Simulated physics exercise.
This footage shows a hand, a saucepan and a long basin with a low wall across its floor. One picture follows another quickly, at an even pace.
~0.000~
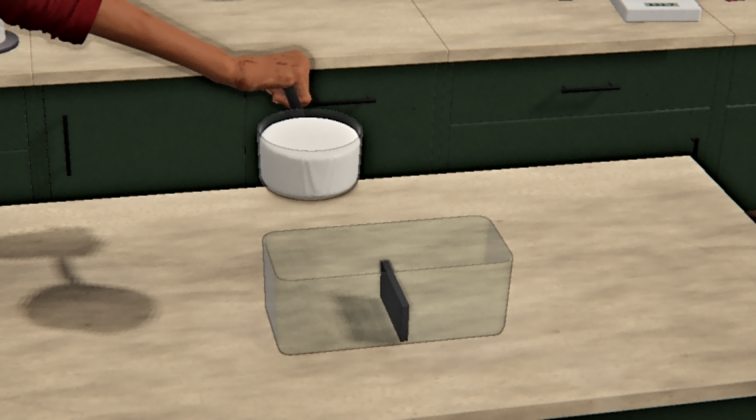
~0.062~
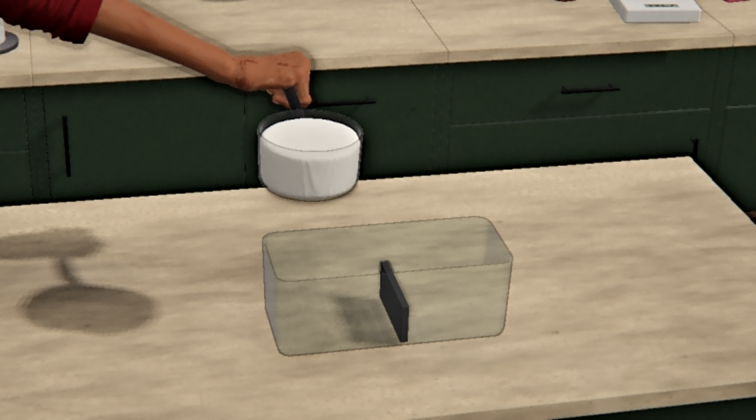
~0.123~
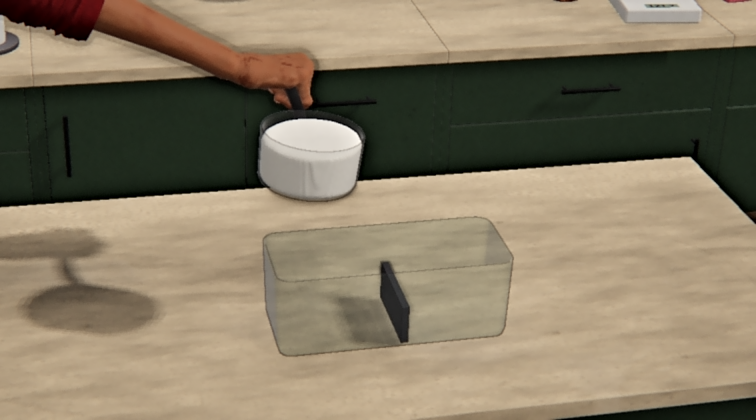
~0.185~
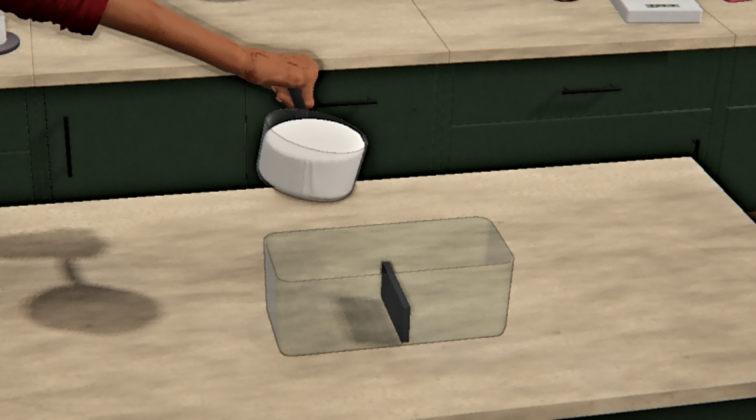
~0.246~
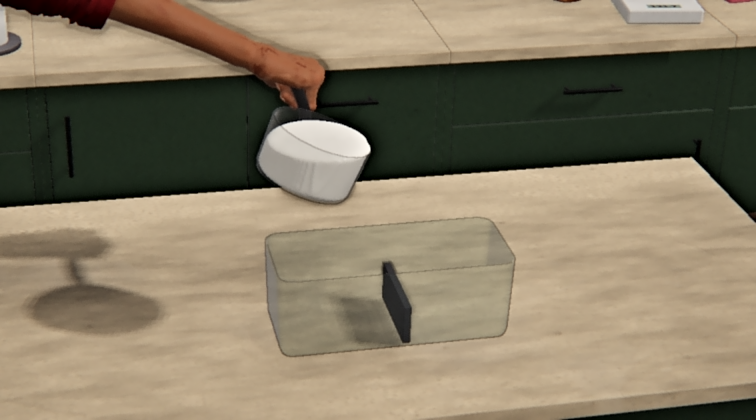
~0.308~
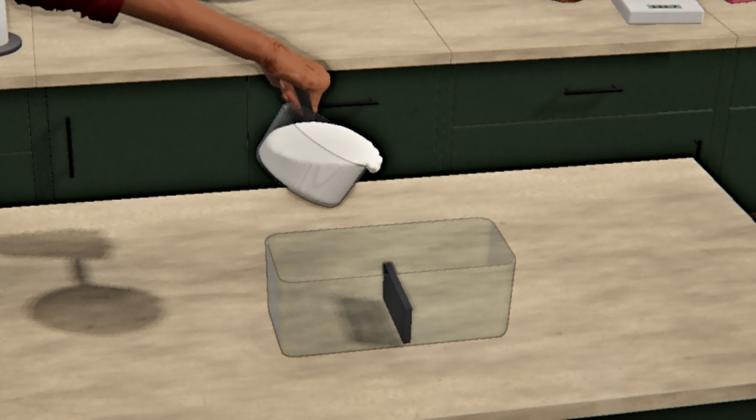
At the start, a hand holds a saucepan of white milk nearly upright above a countertop, behind an empty clear basin with a low dark wall across its floor. The hand tilts the pan steadily to the right, and the milk shifts toward the lowered rim until a little bulges over its edge.
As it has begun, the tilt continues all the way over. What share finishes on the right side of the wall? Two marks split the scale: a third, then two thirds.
Lands in the middle band.
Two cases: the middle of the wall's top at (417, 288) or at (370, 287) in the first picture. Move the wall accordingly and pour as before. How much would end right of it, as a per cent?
About 25 % and 80 %.
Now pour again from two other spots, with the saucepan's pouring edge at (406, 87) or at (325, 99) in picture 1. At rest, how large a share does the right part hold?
The first gives 95 %, the second 15 %.
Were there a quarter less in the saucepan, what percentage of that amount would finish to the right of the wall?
Roughly 40 percent.
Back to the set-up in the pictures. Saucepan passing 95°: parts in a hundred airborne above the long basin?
It comes to 40 per cent or so.
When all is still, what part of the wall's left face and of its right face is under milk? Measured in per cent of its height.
Left near 30; right near 40.
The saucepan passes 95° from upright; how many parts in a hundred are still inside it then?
Near 25 per cent.
By 0.62 s the tilt is 95° and 24 per cent is still to pour, 3 is left of the wall and 33 right of it.
By 0.86 s the tilt is 115° and 3 per cent is still to pour, 34 is left of the wall and 57 right of it.
By 1.10 s the tilt is 115° and 0 per cent is still to pour, 41 is left of the wall and 57 right of it.
By 1.36 s the tilt is 115° and 0 per cent is still to pour, 41 is left of the wall and 58 right of it.
At rest 41 per cent lies left of the wall, 58 right of it and 1 outside.
